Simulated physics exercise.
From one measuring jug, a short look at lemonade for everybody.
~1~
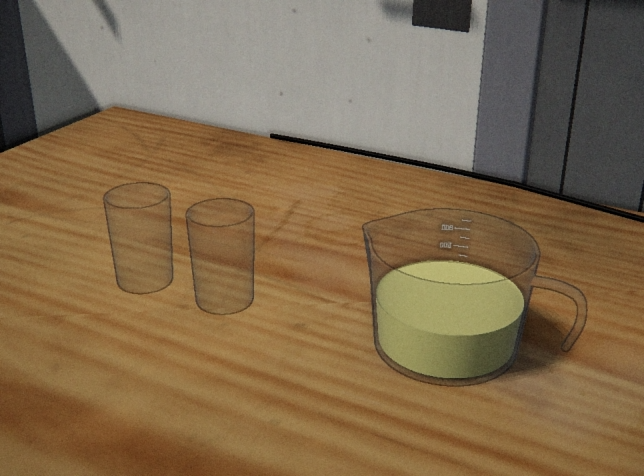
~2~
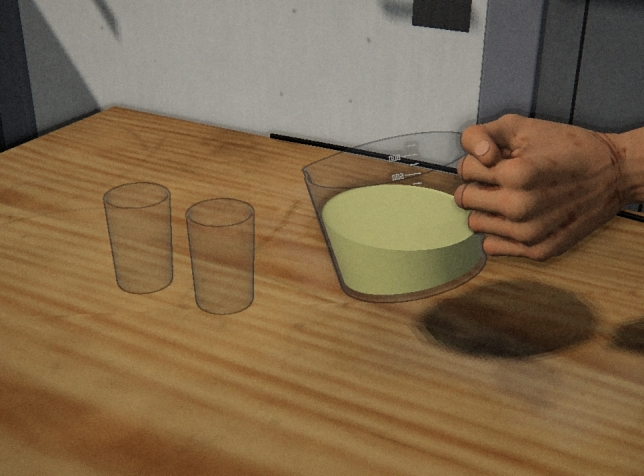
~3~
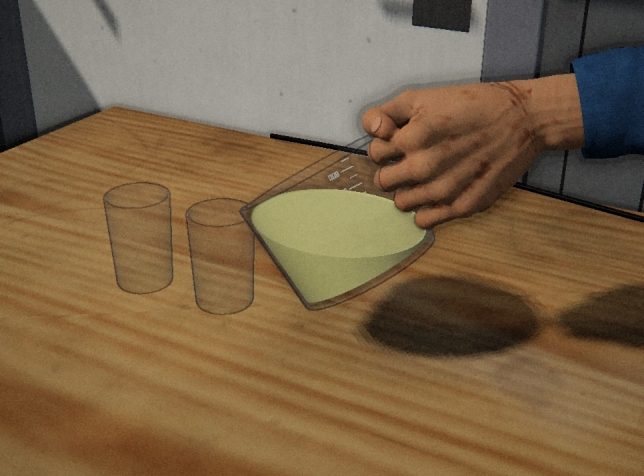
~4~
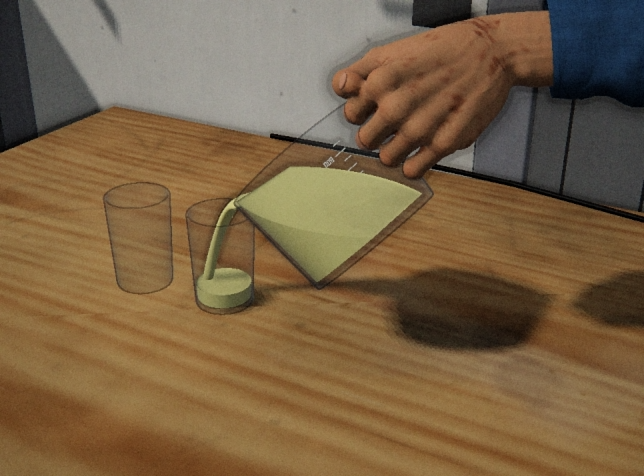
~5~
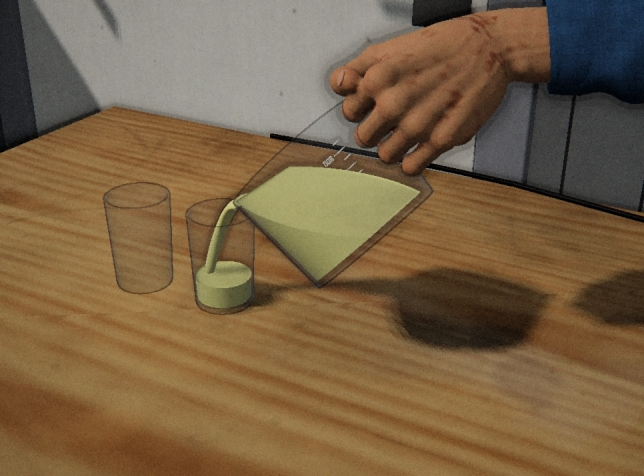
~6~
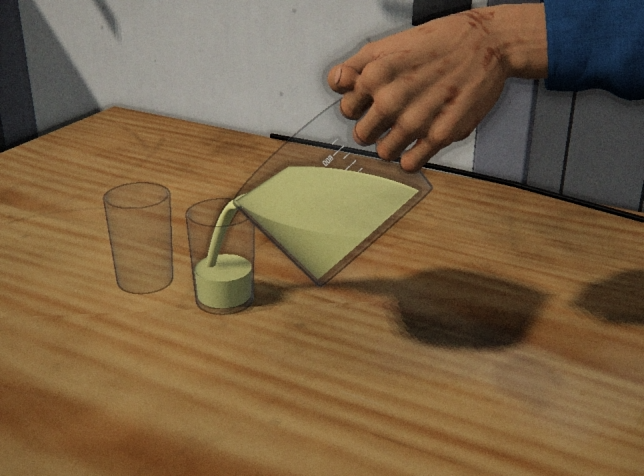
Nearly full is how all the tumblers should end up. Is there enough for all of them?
Yes, it covers them all.
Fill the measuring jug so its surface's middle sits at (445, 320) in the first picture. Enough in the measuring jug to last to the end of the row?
Insufficient.
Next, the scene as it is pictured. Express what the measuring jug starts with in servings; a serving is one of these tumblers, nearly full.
Roughly 3.0.
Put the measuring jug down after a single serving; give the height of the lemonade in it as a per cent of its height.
The level sits at roughly 30 percent.
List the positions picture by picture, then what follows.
The first frame shows all stand on the top; measuring jug (450, 292) about half full; two tumblers, the last at (141, 235).
The second frame shows the hand lifts the measuring jug; measuring jug about half full, surface at (402, 217); the first is empty.
In the third frame, the measuring jug is brought over; measuring jug (340, 218) tipped 35° with all of its load; two tumblers, the last at (141, 235).
In the fourth frame, a stream runs into the first tumbler; measuring jug (335, 193) tipped 45° with nearly all of its load; the first is nearly empty.
In the fifth frame, a stream runs into the first tumbler; measuring jug (335, 191) tipped 50° with nearly all of its load; two tumblers, the last at (141, 235).
In the sixth frame, a stream runs into the first tumbler; measuring jug (334, 190) tipped 50° with nearly all of its load; the first is about a third full.
Soon after, the first is about two thirds full.
Later, the first is done and the measuring jug has about two thirds of its load.
In the end, both are full and about a quarter of the lemonade is over.
